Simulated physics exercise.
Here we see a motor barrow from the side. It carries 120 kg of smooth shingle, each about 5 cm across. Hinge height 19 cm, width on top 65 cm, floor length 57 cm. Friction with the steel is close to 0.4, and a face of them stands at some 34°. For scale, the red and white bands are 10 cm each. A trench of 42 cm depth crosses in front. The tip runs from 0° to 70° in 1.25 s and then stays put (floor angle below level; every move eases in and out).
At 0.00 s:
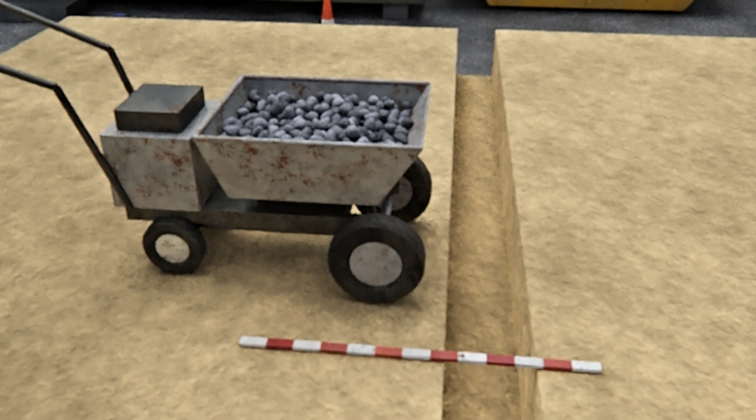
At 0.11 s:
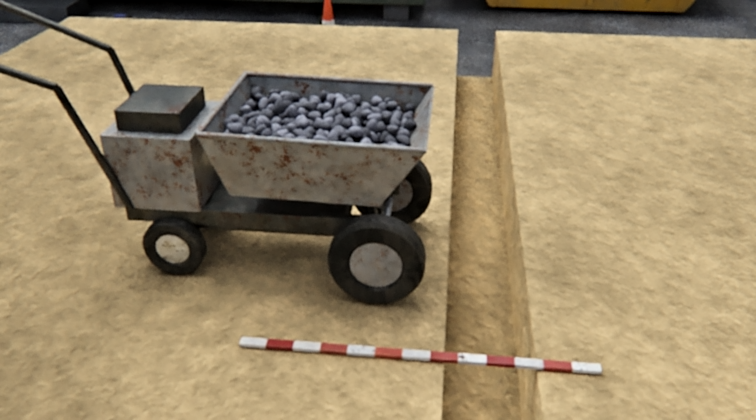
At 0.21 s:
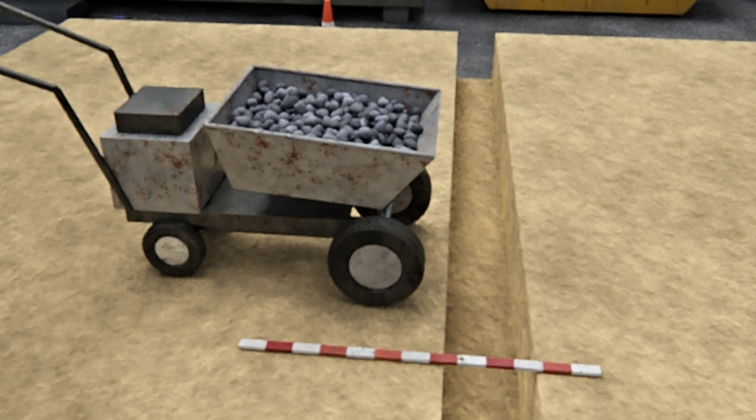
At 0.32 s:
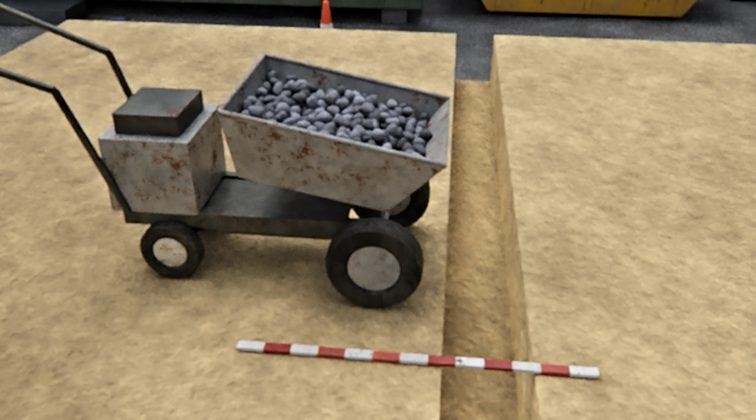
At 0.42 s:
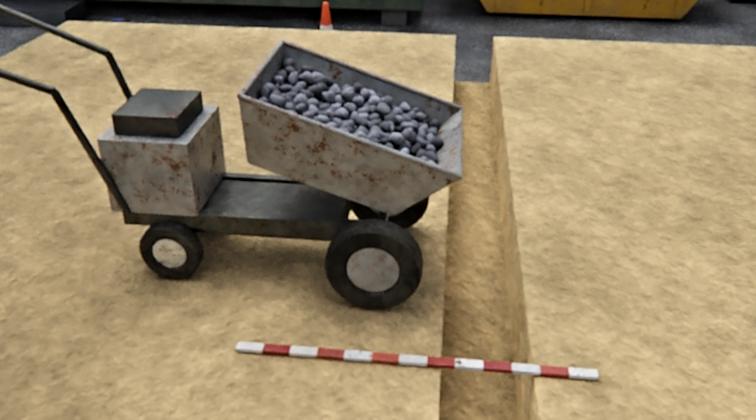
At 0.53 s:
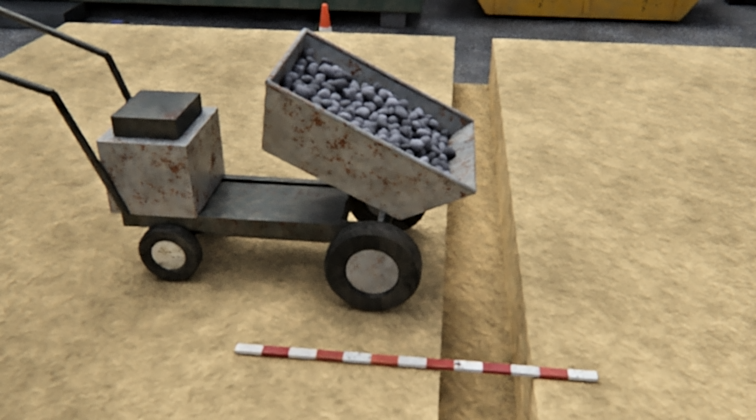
A rusty motor barrow beside a trench steadily tilts its stone-filled skip toward the right.
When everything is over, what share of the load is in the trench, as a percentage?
Close to 39 in a hundred.
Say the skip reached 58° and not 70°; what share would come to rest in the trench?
Share in trench: Approx. 20%.
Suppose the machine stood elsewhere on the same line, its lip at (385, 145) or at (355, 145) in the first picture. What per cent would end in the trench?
Near 65 and near 90 percent.
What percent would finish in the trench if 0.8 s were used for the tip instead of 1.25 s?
Then roughly 30 percent.
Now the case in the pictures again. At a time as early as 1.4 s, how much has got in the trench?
At that moment: Approx. 5 %.
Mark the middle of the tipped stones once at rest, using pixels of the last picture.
Look at roughly (552, 275).
After 0.9 s the floor is at 59°; 100 % in the skip; the foremost stones are at (518, 227).
After 1.4 s the floor is at 70°; 56 % in the skip, 3 % in the trench, 41 % past the trench; the foremost stones are at (634, 296).
After 1.7 s the floor is at 70°; 28 % in the skip, 10 % in the trench, 62 % past the trench; the foremost stones are at (732, 298).
After 3.7 s the floor is at 70°; 0 % in the skip, 39 % in the trench, 61 % past the trench; the foremost stones are past the picture's edge.
